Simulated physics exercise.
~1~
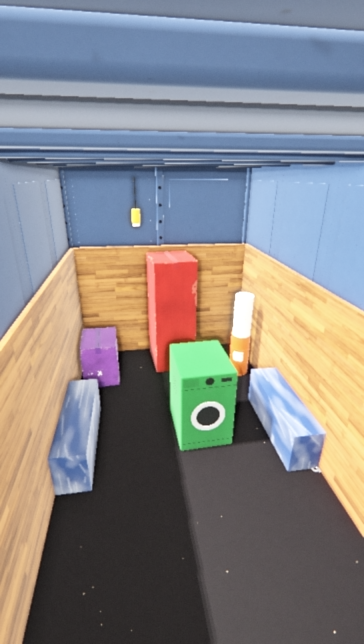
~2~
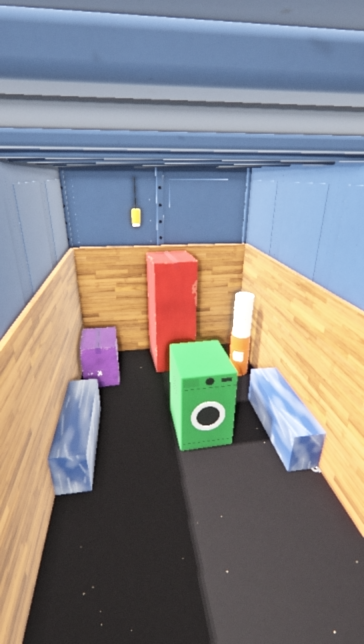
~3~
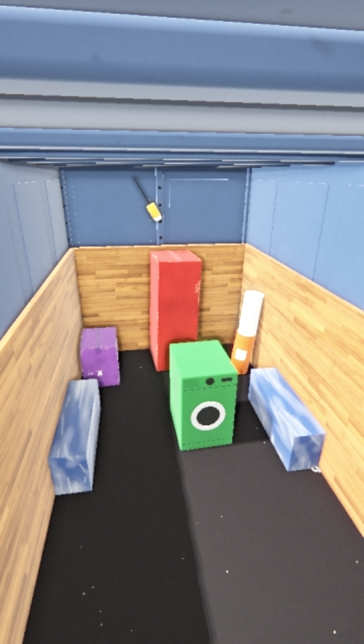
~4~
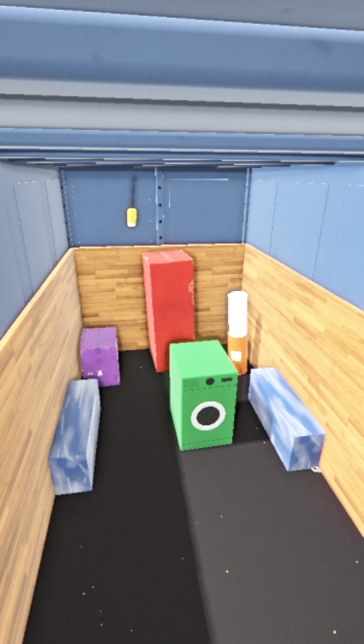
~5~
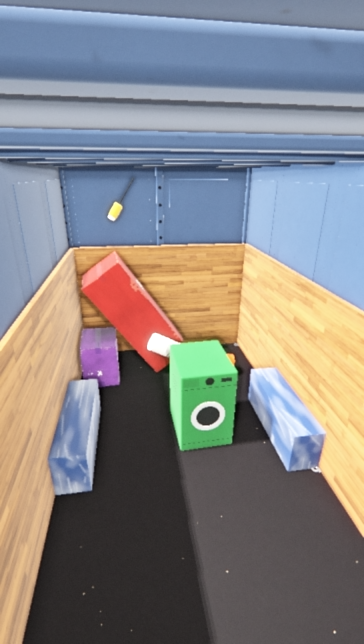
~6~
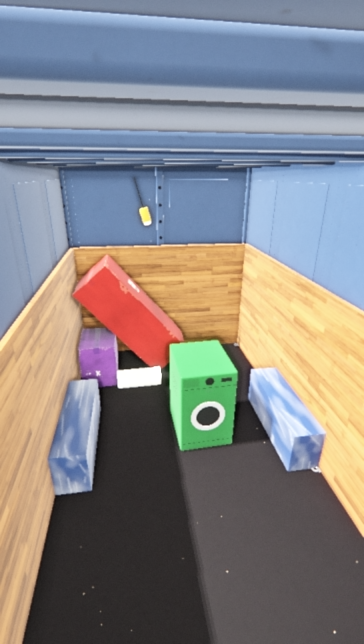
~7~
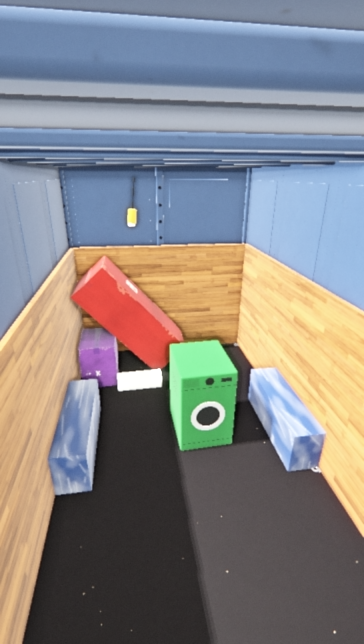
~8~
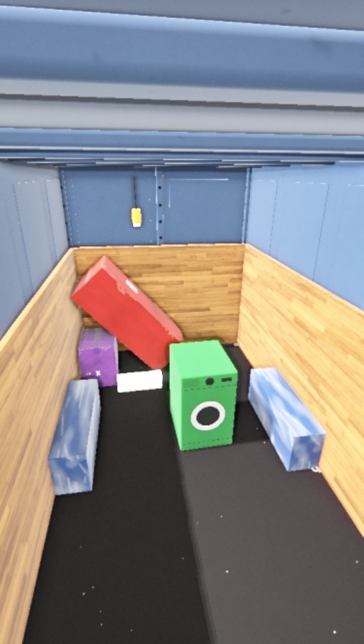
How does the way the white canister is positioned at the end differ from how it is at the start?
At the start the white canister stands upright on top of the orange one, but at the end it lies on its side on the floor beneath the leaning red box.
